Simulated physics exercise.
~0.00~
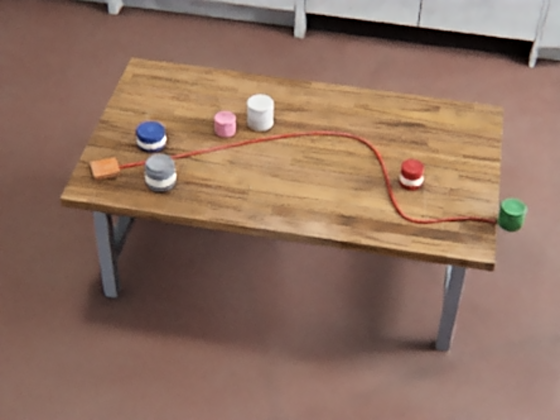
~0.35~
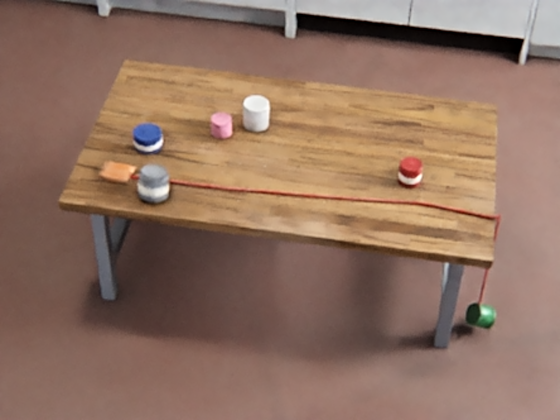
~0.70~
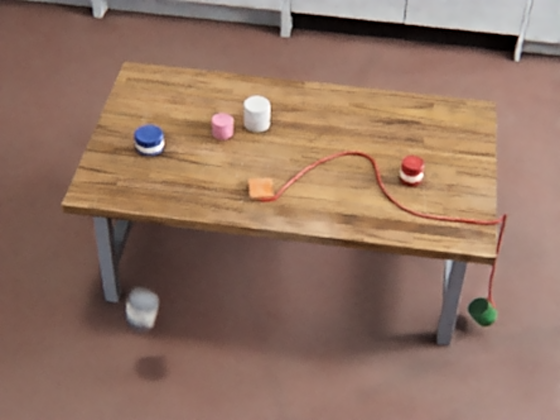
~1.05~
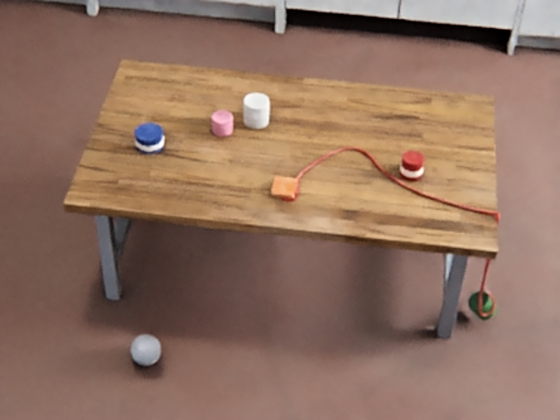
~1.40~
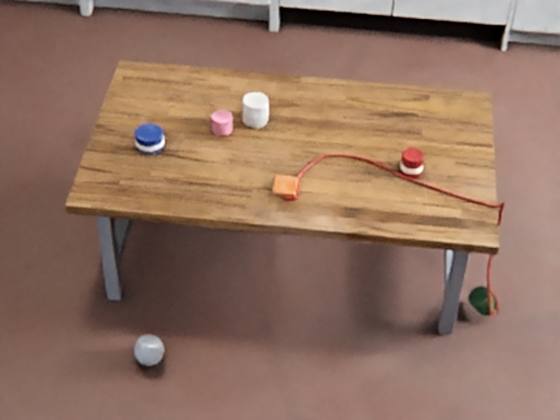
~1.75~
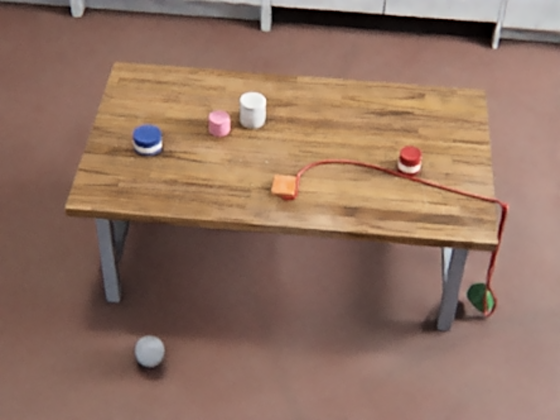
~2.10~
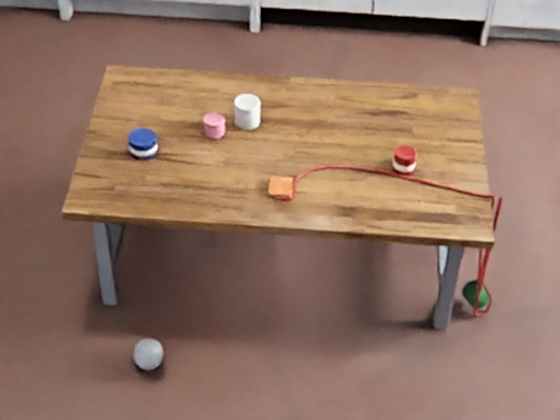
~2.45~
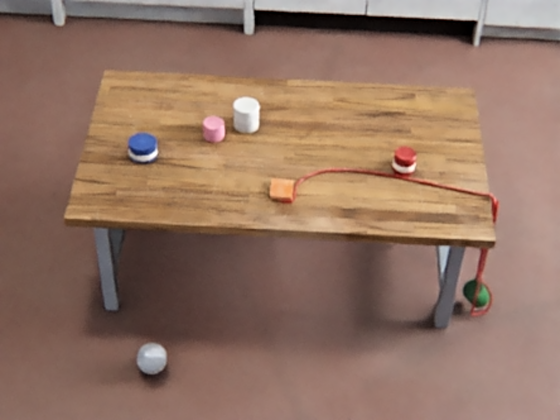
To begin with, a red cable winds across a wooden table from a small orange block on the left, past a grey jar and a red tin, to a green cylinder at the right edge, while a blue tin, a pink tub and a white tub stand nearby. The green piece drops over the right side, pulling the cable nearly straight. The orange block slides right, and the grey jar tips, goes over the front edge and lands on the floor. The block stops near the middle of the table. Finally, the green piece hangs beside the right leg, the jar rests below, and the other containers remain standing.
